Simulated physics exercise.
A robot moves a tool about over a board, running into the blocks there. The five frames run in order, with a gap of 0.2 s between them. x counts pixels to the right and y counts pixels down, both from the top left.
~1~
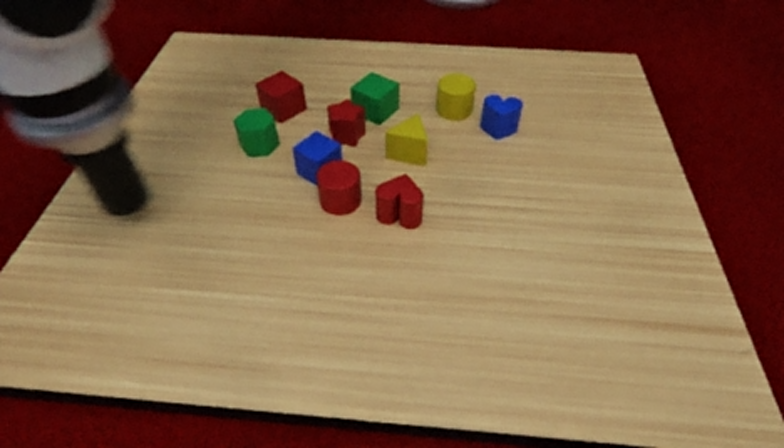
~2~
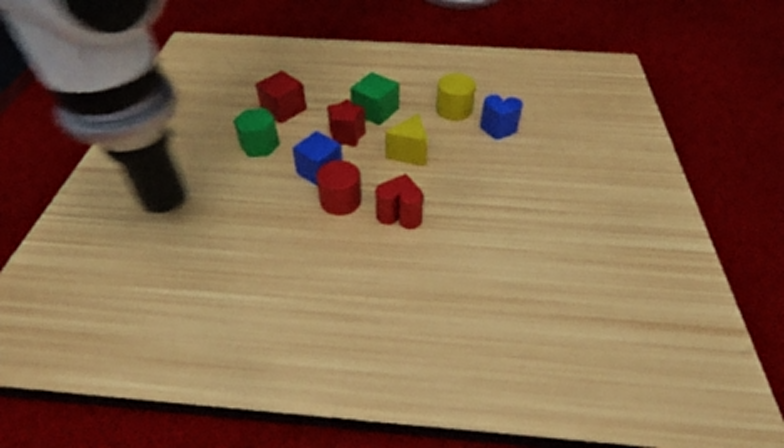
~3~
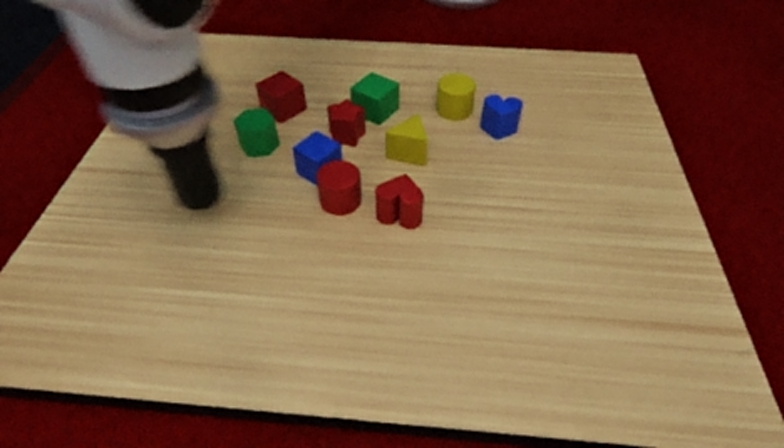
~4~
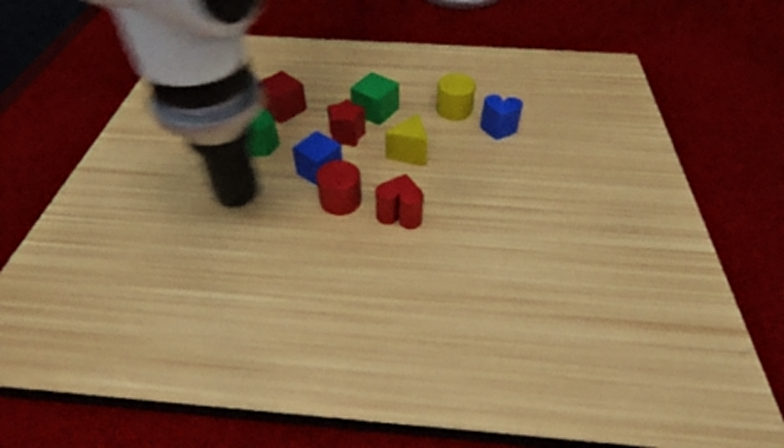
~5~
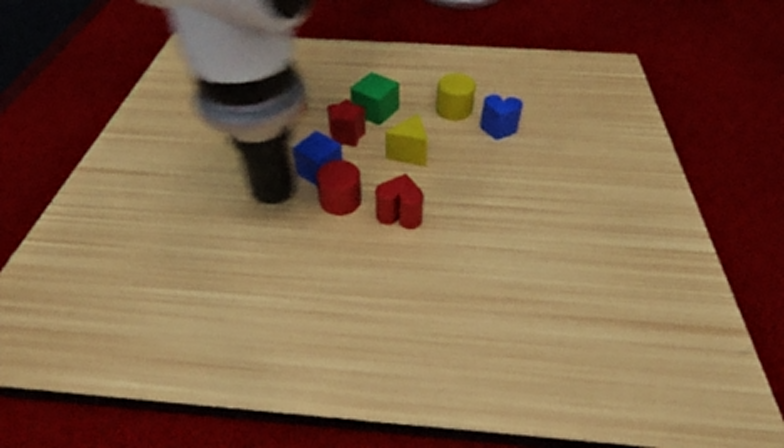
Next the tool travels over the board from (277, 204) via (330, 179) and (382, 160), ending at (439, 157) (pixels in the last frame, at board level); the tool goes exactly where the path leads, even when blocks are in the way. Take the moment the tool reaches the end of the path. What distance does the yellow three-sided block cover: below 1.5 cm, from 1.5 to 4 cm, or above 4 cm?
Range: Over 4 cm.
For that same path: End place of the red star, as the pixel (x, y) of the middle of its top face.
The middle of its top is at (351, 94).
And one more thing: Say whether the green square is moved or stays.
Here's my answer: The green square gets displaced.
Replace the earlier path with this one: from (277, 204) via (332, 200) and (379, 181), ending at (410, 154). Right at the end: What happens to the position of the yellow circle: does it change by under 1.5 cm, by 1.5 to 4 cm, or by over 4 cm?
The answer here is less than 1.5 cm.
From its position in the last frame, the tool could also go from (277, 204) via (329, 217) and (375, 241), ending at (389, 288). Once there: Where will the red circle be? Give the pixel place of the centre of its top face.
It will end up at (373, 169).
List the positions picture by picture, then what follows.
The first frame shows tip of the tool at (127, 201), middles of tops, blue square at (317, 145), red circle at (338, 174), red star at (345, 110), green square at (375, 85), yellow three-sided block at (410, 127).
The second frame shows tool at (164, 198), nothing pushed.
The third frame shows tool at (201, 195), nothing pushed.
The fourth frame shows tool at (237, 192), nothing pushed.
The fifth frame shows tool at (274, 189), blue square at (317, 145), red circle at (338, 174), red star at (345, 110), green square at (375, 85), yellow three-sided block at (410, 127).
The first path, step by step. One third of the way, tool at (329, 164); blue square at (341, 127), turned 35° anticlockwise; red circle at (360, 171); red star at (347, 106).
Two thirds of the way, tool at (383, 145); blue square at (358, 113), turned 55° anticlockwise; red circle at (367, 169); red star at (351, 94), turned 20° anticlockwise; green square at (377, 79); yellow three-sided block at (427, 125).
At the end, tool at (440, 142); blue square at (358, 113), turned 55° anticlockwise; red circle at (367, 169); red star at (351, 94), turned 20° anticlockwise; green square at (377, 79); yellow three-sided block at (478, 115), turned 25° anticlockwise.
